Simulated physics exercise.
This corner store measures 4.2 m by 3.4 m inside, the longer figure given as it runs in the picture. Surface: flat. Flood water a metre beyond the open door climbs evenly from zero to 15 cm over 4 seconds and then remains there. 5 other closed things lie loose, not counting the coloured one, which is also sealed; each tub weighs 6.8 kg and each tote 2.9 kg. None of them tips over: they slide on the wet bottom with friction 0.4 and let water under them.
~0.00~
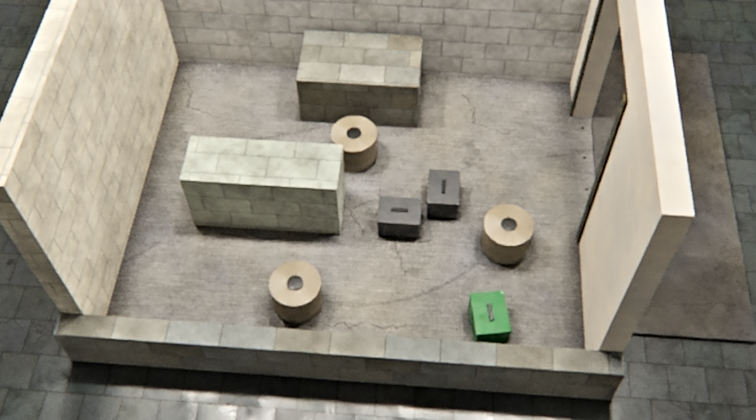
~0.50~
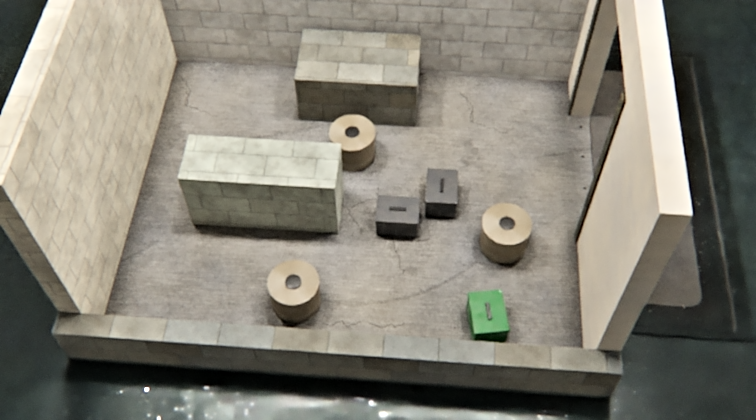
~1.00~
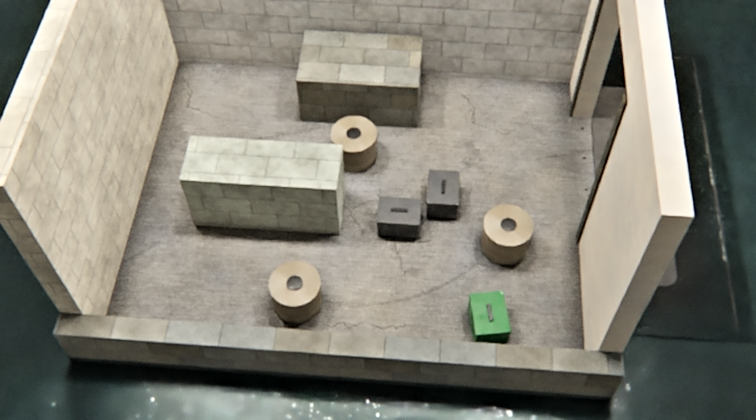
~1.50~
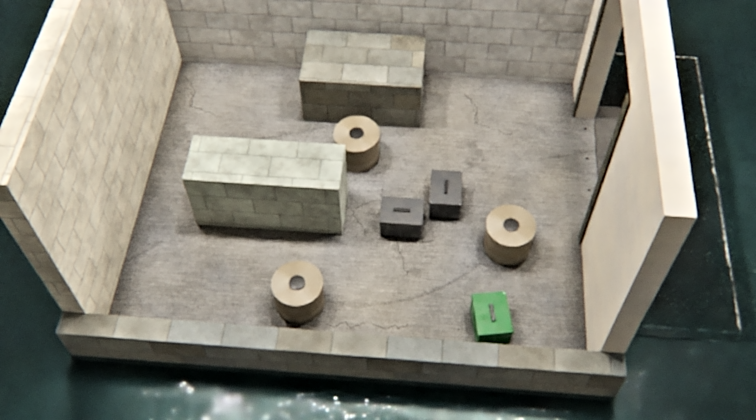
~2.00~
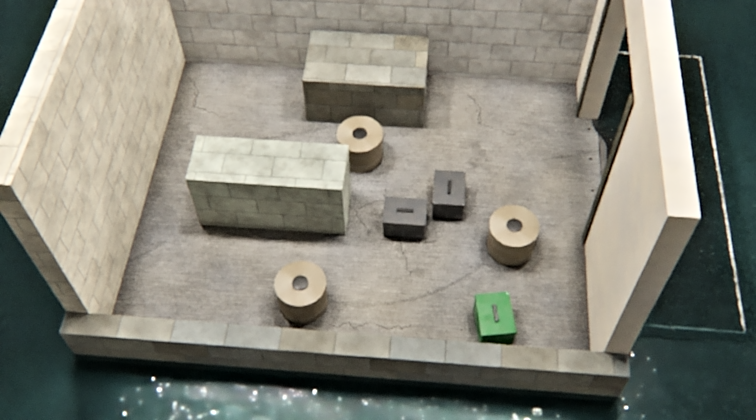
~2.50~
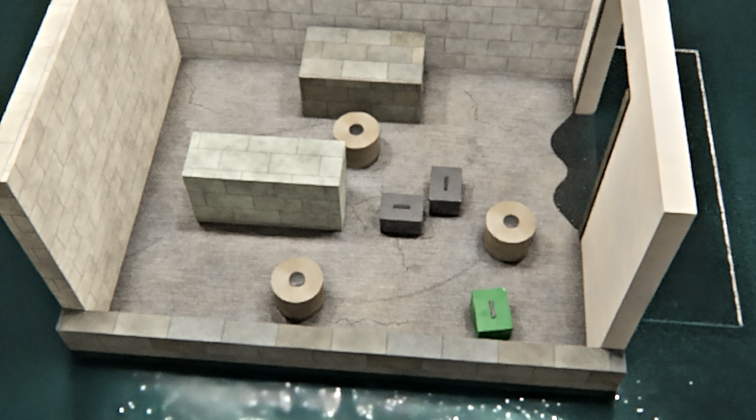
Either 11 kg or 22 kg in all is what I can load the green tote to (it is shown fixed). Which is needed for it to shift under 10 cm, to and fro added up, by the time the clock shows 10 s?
To my eye, the smaller ballast is adequate.
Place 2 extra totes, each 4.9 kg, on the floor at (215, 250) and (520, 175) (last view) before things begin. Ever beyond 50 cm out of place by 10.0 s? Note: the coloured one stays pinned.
First stays inside, then exceeds it.
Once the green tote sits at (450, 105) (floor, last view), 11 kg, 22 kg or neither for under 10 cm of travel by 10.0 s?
Just the heavier works.
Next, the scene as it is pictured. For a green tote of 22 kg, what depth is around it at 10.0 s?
Depth: Approx. 4 cm.
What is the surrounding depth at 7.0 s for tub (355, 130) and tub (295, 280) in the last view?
First roughly 5 cm, second roughly 3 cm.
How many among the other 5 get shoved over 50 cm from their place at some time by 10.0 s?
Count: 4.
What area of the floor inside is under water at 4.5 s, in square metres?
The covered patch comes to about 4.0 m2.
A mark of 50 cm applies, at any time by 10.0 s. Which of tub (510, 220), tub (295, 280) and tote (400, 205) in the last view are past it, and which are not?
Listed order gives within limit, above limit, above limit.
After 3.5 s the green tote would be 0 cm from its start with 11 kg and 0 cm from its start with 22 kg; 0 cm of water round it then.
After 4.5 s the green tote would be 0 cm from its start with 11 kg and 0 cm from its start with 22 kg; 0 cm of water round it then.
After 7.0 s the green tote would be 0 cm from its start with 11 kg and 0 cm from its start with 22 kg; 0 cm of water round it then.
After 10.0 s the green tote would be 0 cm from its start with 11 kg and 0 cm from its start with 22 kg; 4 cm of water round it then.
